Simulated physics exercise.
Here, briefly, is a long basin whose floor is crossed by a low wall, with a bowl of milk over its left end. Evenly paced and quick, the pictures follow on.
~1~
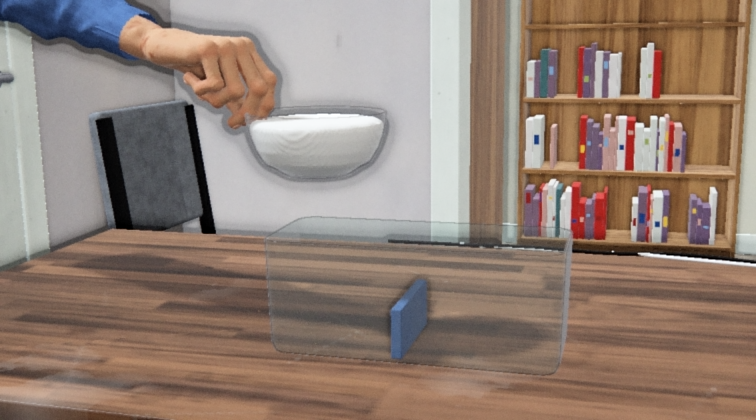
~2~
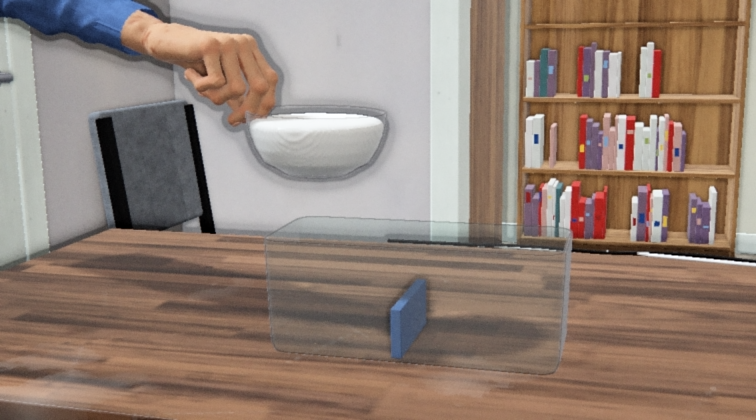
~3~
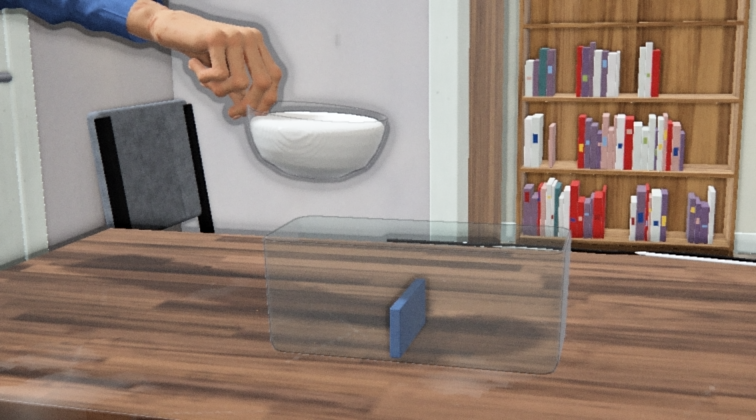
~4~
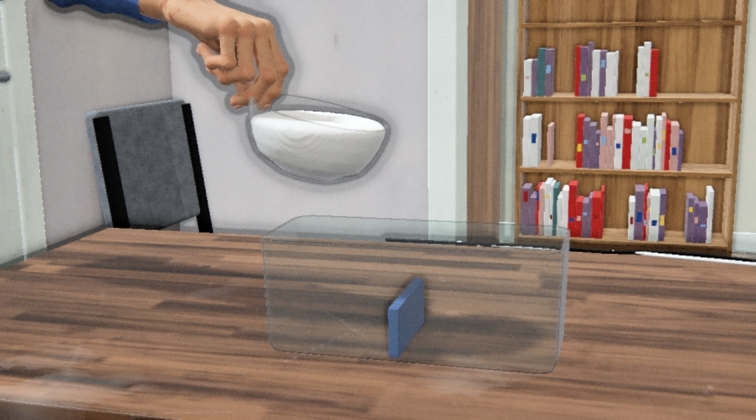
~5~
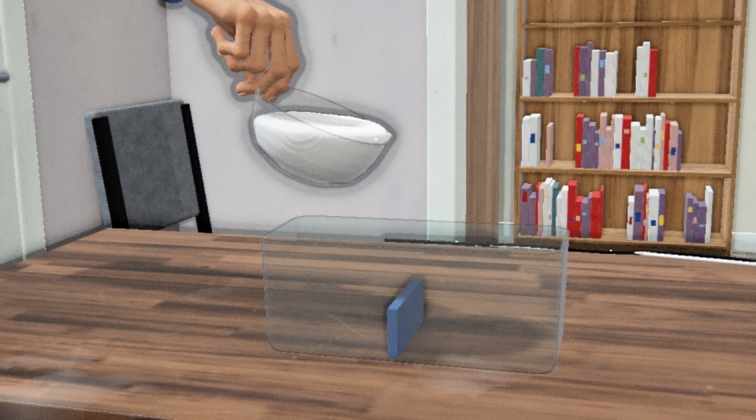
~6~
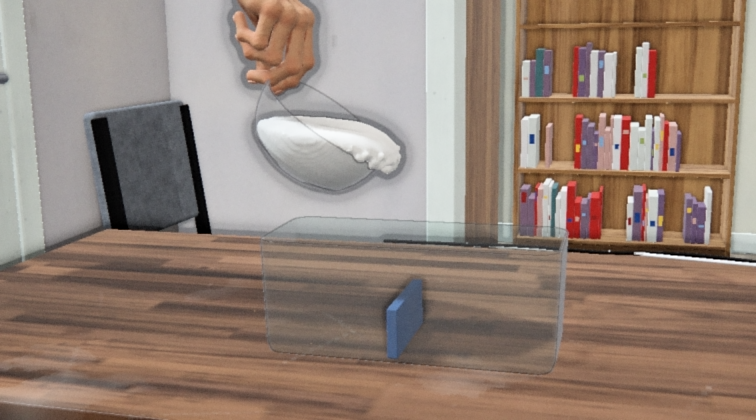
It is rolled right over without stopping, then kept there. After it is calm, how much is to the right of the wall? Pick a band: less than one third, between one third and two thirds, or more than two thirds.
It is between one third and two thirds.
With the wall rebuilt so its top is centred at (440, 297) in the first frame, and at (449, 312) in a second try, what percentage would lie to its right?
Around 25 per cent for the first, around 30 per cent for the second.
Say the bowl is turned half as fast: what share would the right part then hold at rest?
Near 75 in a hundred.
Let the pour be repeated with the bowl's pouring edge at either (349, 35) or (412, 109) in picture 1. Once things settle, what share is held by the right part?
Roughly 45 per cent, then roughly 80 per cent.
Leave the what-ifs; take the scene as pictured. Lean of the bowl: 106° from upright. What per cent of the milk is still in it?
It still holds close to 5 per cent at that lean.
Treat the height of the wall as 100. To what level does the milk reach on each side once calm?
Left 30 per cent, right 40.
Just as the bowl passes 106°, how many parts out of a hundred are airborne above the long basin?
About 15 per cent.
A moment on, the bowl is tipped right over and 5 per cent is still to pour, 24 is left of the wall and 56 right of it.
Next, the bowl is tipped right over and 0 per cent is still to pour, 36 is left of the wall and 54 right of it.
Then the bowl is tipped right over and 0 per cent is still to pour, 37 is left of the wall and 59 right of it.
Later the bowl is tipped right over and 0 per cent is still to pour, 37 is left of the wall and 59 right of it.
In the end 37 per cent lies left of the wall, 59 right of it and 4 outside.
